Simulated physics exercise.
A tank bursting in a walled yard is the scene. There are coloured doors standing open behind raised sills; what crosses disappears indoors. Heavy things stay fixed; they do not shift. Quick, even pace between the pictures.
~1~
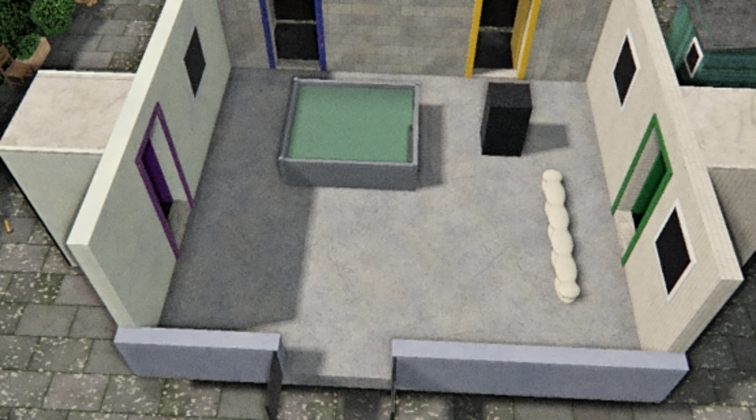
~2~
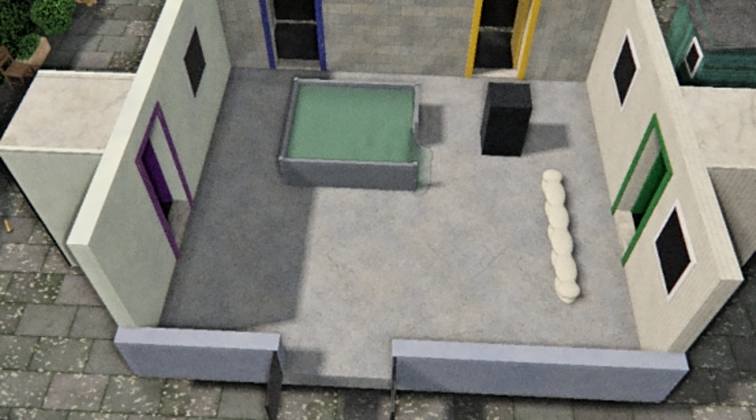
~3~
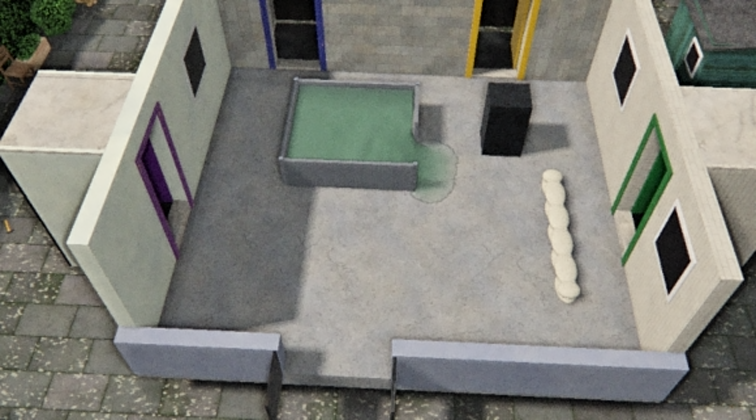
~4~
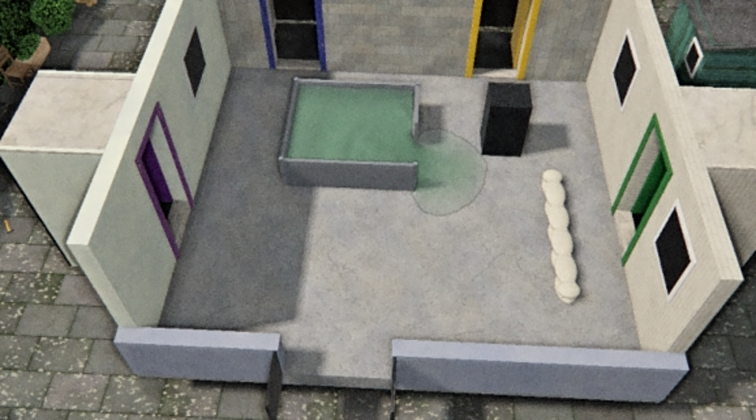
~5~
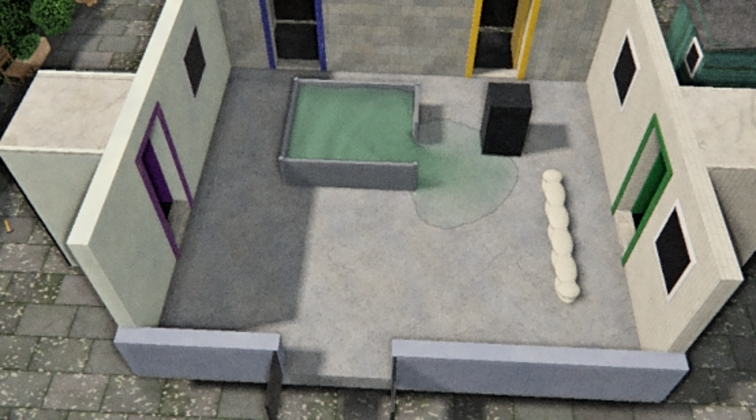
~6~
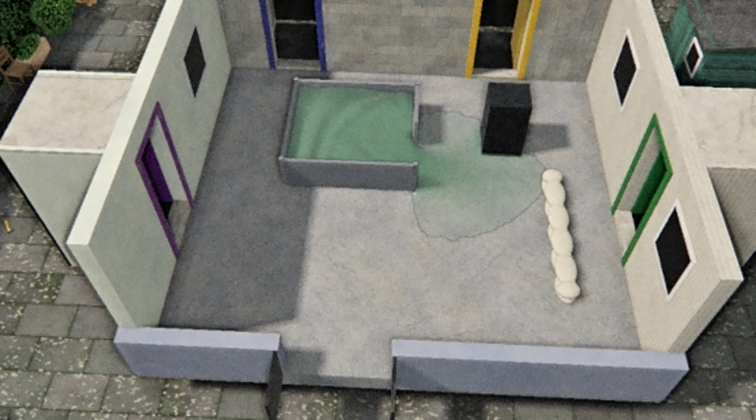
In a walled yard, green water pours from a tank's right side and spreads across the floor.
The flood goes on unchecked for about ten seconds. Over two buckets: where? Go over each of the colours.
The green door swallows an okay amount of water; the yellow door swallows too much water; the purple door swallows an okay amount of water; the blue door swallows an okay amount of water.
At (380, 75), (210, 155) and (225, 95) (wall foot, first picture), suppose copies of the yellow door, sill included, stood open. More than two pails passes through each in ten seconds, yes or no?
First stays short of it, second stays short of it, third stays short of it.
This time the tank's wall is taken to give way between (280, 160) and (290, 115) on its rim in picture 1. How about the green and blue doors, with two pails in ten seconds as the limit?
As for the doors, green doesn't reach it and blue gets past it.
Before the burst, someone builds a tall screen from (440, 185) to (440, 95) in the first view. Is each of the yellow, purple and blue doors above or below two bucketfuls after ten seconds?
The yellow door door remains below, the purple door door remains below and the blue door door remains below.
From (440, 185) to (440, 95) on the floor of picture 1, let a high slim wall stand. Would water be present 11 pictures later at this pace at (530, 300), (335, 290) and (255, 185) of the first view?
Results in sequence: Swamped / bone-dry / bone-dry.
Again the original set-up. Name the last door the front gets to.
That would be the door marked purple.
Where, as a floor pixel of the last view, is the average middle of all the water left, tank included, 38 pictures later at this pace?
(456, 192).
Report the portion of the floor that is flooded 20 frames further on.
About 45 %.
A moment on, water covers 15 % of the floor; the green door not reached, the yellow door not reached, the purple door not reached, the blue door not reached.
Next, water covers 30 % of the floor; the green door wet at the sill, nothing in, the yellow door under two buckets in, the purple door not reached, the blue door not reached.
Then, water covers 45 % of the floor; the green door wet at the sill, nothing in, the yellow door under two buckets in, the purple door not reached, the blue door not reached.
Later, water covers 65 % of the floor; the green door wet at the sill, nothing in, the yellow door over two buckets in, the purple door not reached, the blue door wet at the sill, nothing in.
In the end, water covers 95 % of the floor; the green door wet at the sill, nothing in, the yellow door over two buckets in, the purple door wet at the sill, nothing in, the blue door wet at the sill, nothing in.
